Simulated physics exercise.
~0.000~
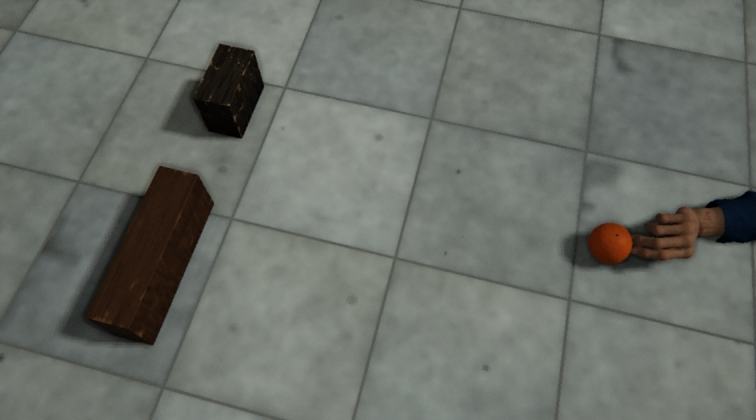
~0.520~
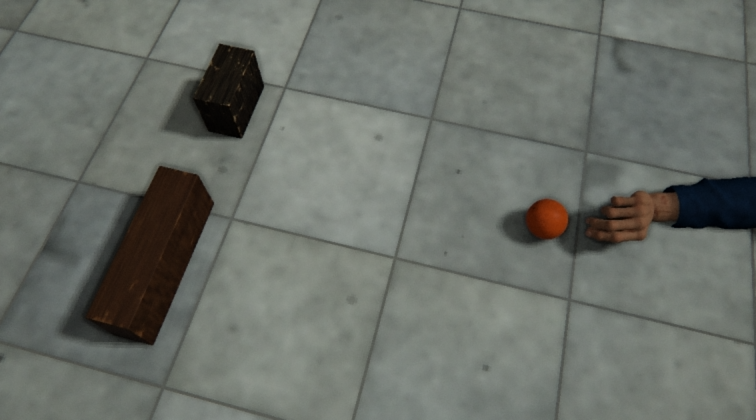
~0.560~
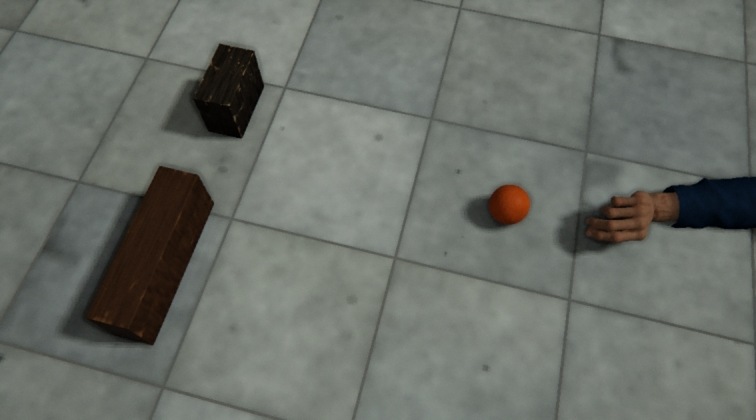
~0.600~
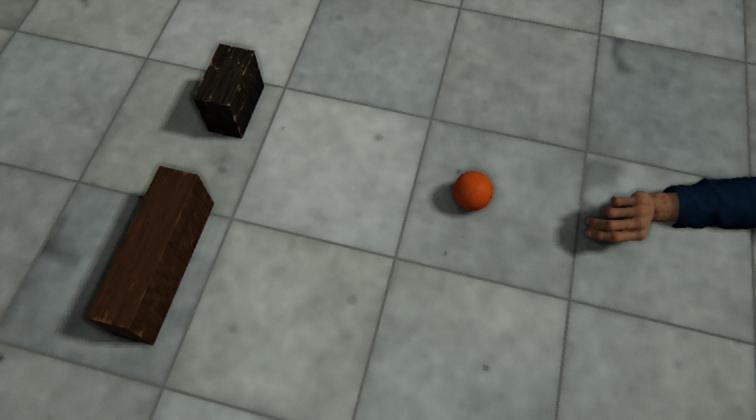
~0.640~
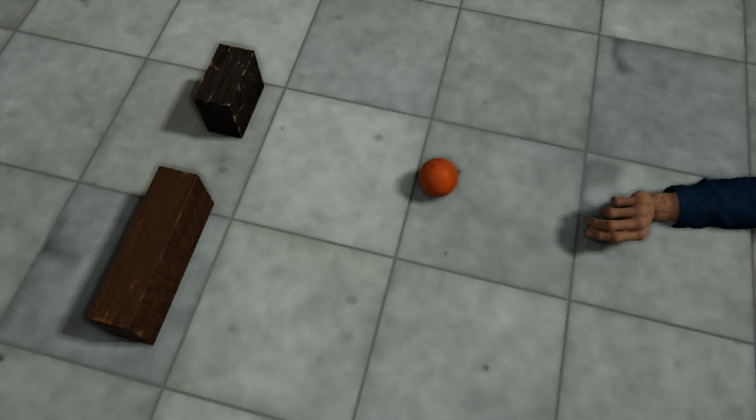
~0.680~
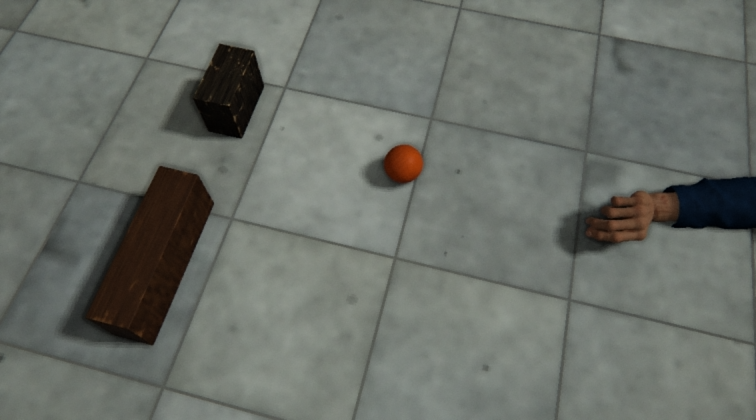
An orange ball left a person's hand and rolled left across the gray tiled floor, drifting slightly upward, while the hand stayed behind and two dark wooden blocks sat still on the left.
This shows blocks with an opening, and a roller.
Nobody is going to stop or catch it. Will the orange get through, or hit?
The orange is stopped short.
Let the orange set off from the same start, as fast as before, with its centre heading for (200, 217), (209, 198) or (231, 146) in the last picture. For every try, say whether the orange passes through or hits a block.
So the first time it can't get by, the second time it can't get by, and the third time it clears the gap.
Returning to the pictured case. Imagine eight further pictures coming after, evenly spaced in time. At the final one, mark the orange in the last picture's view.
At about (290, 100).
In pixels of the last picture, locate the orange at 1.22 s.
Somewhere near (319, 88) in the last view.
By 1.22 s, orange coming back near (319, 88).
When it is over (2.3 s), the orange hits a block.
